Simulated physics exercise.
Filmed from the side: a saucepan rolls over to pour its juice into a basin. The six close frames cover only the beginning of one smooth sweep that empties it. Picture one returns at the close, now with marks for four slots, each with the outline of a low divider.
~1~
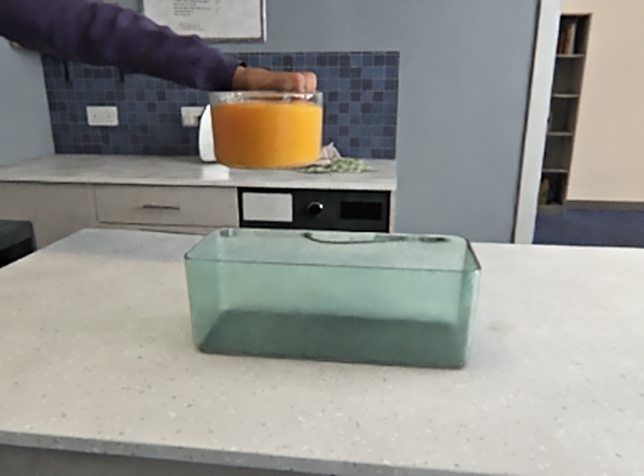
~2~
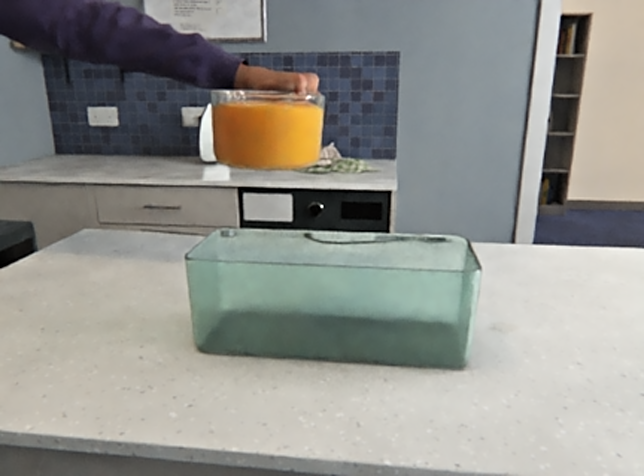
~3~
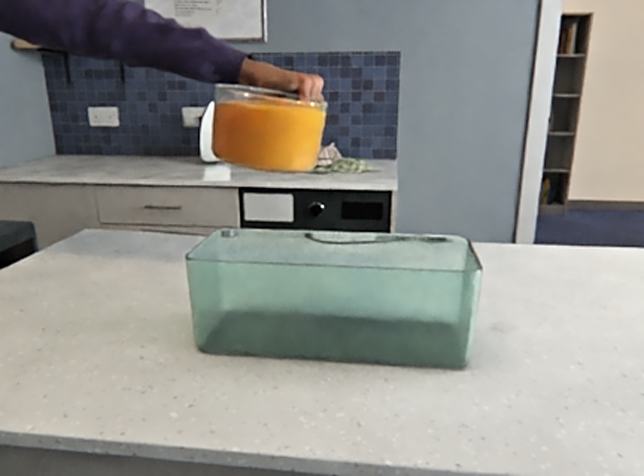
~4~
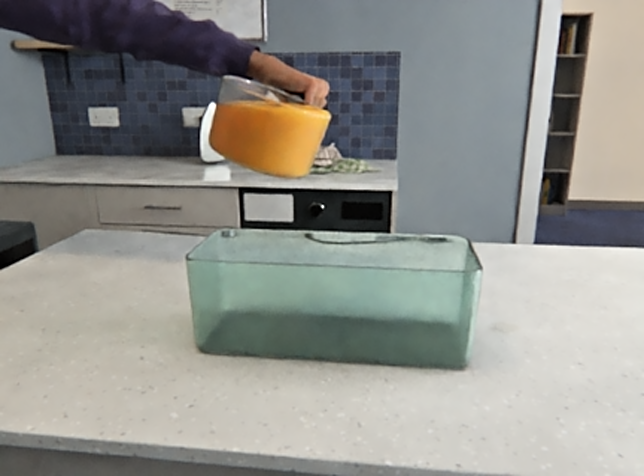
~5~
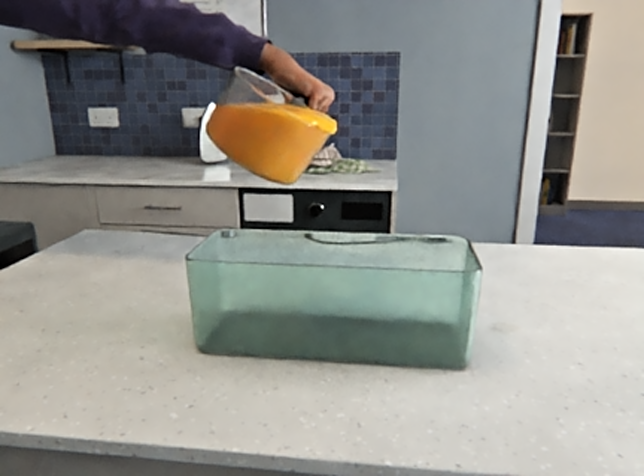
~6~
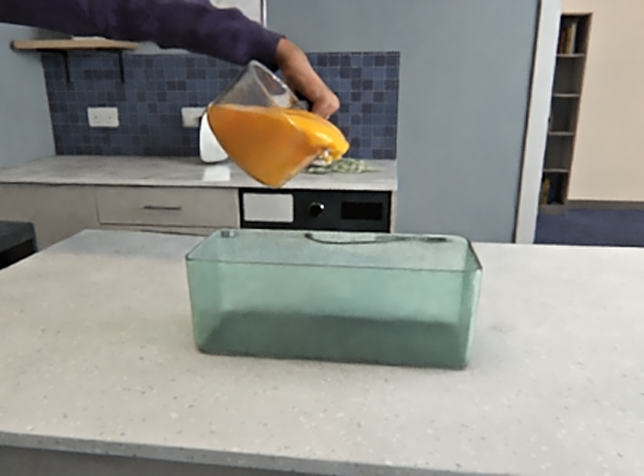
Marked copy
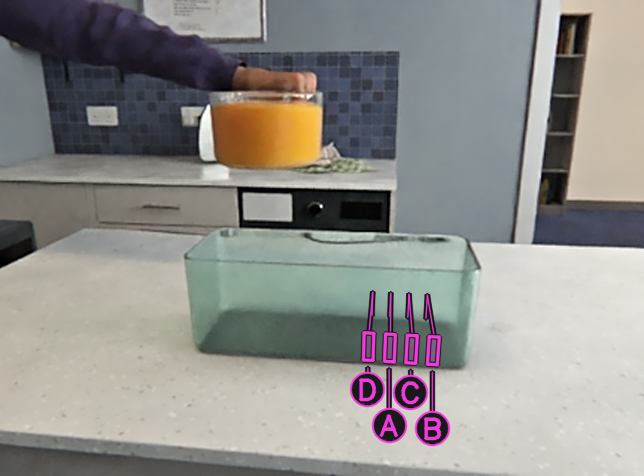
The footage shows a hand holding a clear container of orange juice above an empty, greenish transparent basin on a speckled counter, then steadily tilting it to the right until the juice reaches over the lip.
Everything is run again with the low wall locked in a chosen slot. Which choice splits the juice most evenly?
D beats the others.
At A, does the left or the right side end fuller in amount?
The left side.
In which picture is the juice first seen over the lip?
Picture 5.
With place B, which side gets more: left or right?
The left side.
On the marked copy, A at (389, 369); B at (432, 372); C at (410, 370); D at (367, 367).
With A, about 78 % ends left of the wall and 16 % right of it; 6 % is lost outside.
With B, about 80 % ends left of the wall and 15 % right of it; 5 % is lost outside.
With C, about 86 % ends left of the wall and 10 % right of it; 4 % is lost outside.
With D, about 56 % ends left of the wall and 42 % right of it.
